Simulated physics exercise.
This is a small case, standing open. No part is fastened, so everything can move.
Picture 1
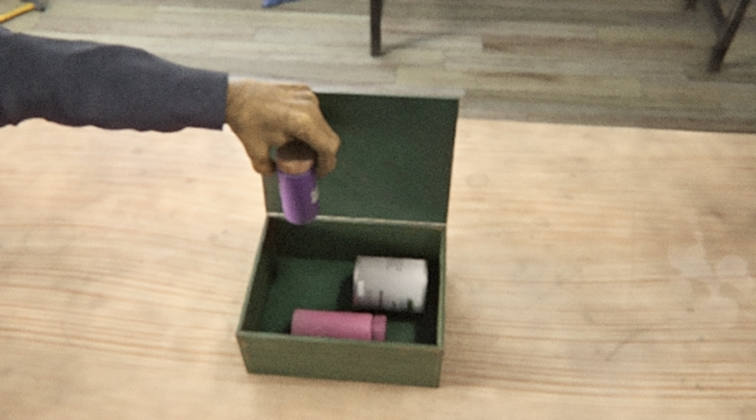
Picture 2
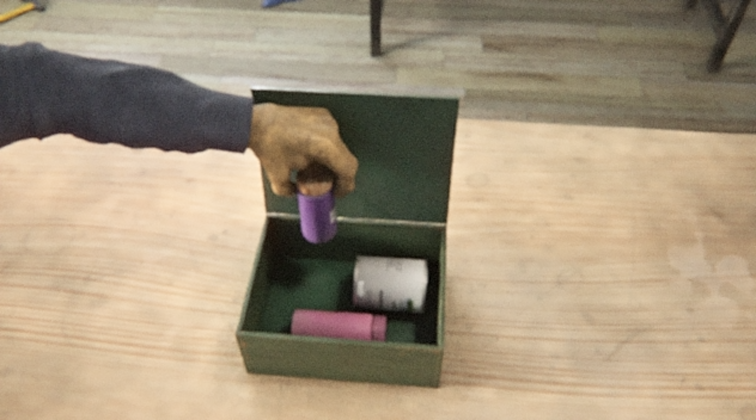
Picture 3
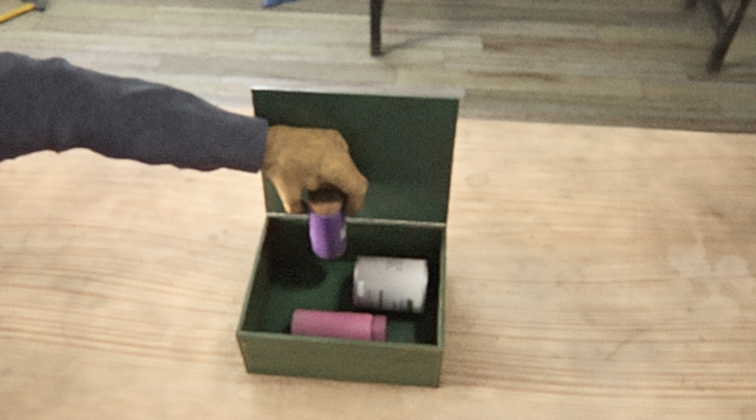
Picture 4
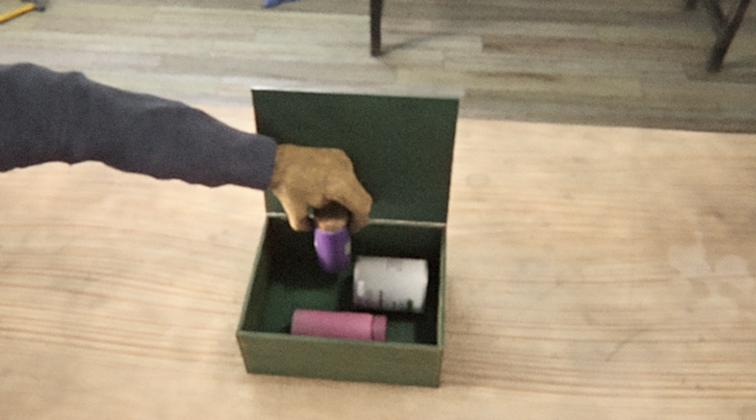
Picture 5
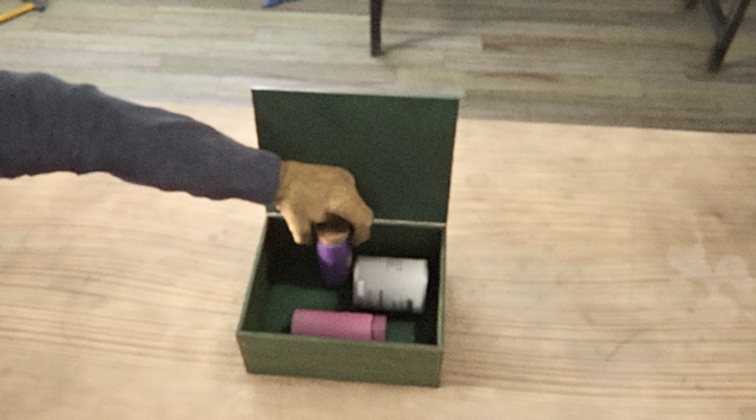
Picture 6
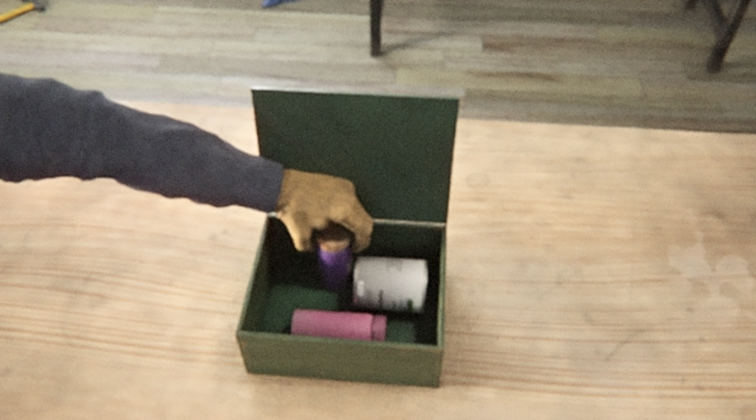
A hand held a small purple shaker above an open green box with a white tin and a pink bottle inside, then moved it slightly right and lowered it into the box beside the tin.
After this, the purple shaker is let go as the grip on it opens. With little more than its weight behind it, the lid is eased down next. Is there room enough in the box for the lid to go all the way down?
No, there is not.
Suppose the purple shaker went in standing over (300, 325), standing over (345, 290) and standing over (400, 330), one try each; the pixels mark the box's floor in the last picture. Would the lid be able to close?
With the first placement it drops into place; with the second it drops into place; with the third it can't come down.
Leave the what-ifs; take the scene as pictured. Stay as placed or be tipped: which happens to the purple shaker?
Once everything settles, the purple shaker keeps its original angle.
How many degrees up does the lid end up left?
The answer is about 45 degrees.
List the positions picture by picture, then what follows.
The first frame shows on its way; purple shaker (298, 183); white tin (391, 284).
The second frame shows on its way; purple shaker (317, 204); white tin (391, 284).
The third frame shows on its way; purple shaker (328, 221); white tin (391, 284).
The fourth frame shows on its way; purple shaker (333, 237); white tin (391, 284).
The fifth frame shows on its way; purple shaker (335, 250); white tin (391, 284).
The sixth frame shows in place under the hand; purple shaker (335, 257); white tin (391, 284).
Then, 1.10 s after the last picture, lid starting down.
Then, 1.40 s after the last picture, lid 72° above the rim.
Then, 1.70 s after the last picture, lid 50° above the rim.
At rest, lid 44° above the rim; all 3 in place. Seen from the same camera at the end, purple shaker near (335, 257).
